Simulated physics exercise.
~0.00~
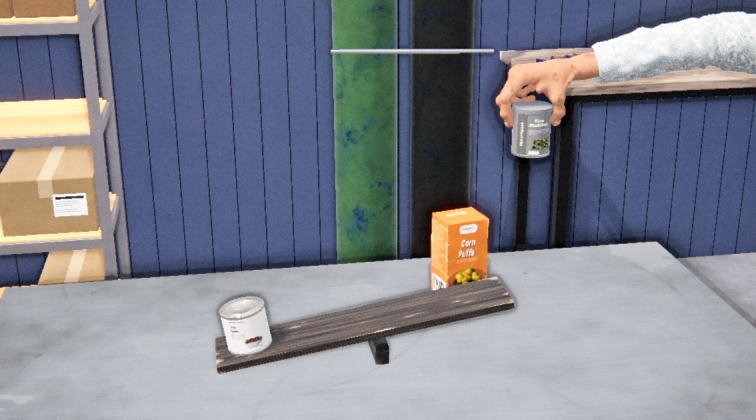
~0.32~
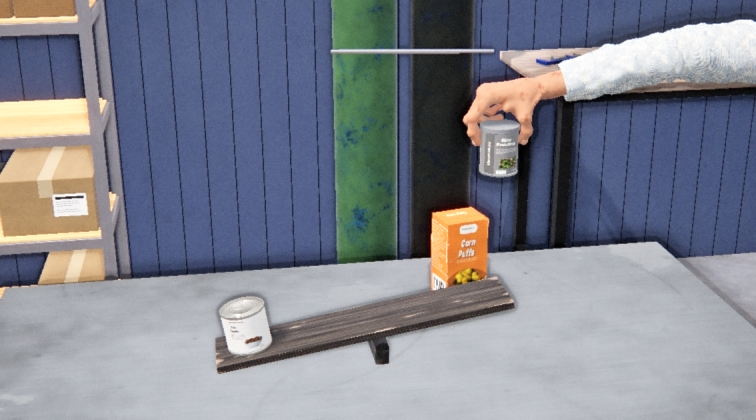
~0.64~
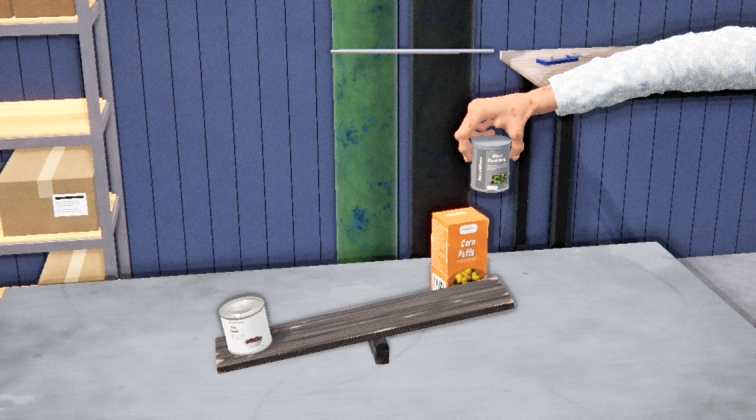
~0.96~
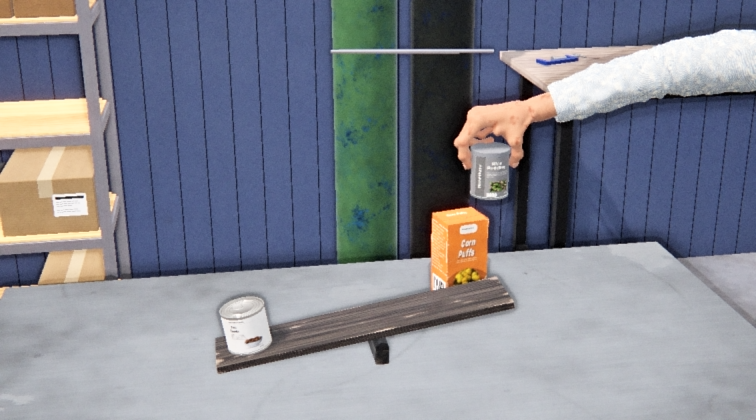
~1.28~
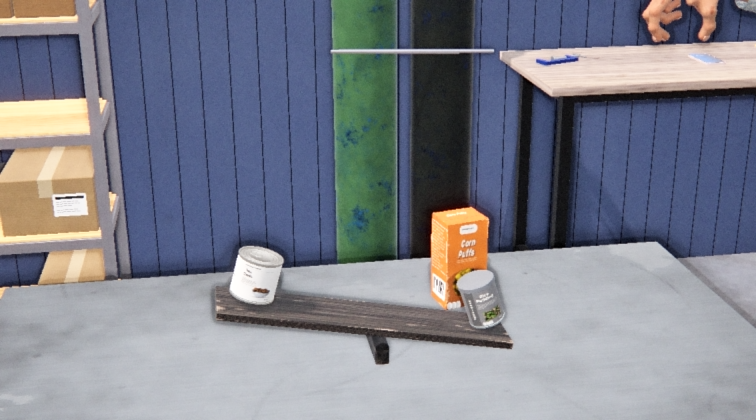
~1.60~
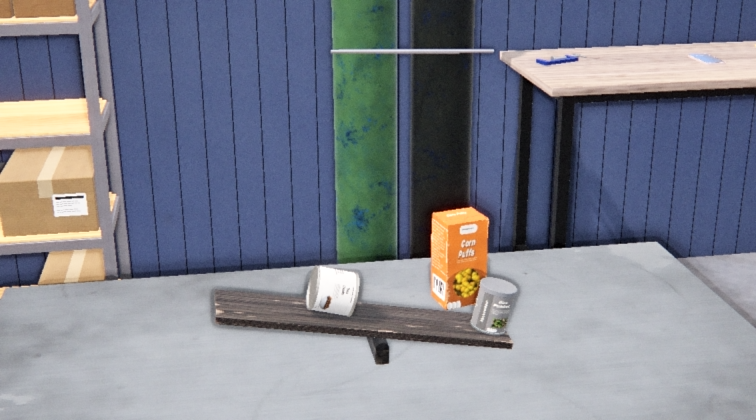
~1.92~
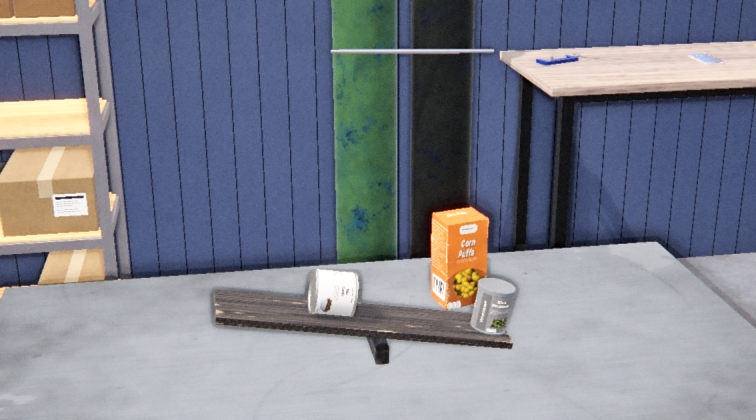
The clip shows a hand lowering a grey tin above the raised right end of a plank balanced on a small block, then releasing it. The plank tips down to the right, and the white tin at left topples onto its side nearer the middle and stays there.
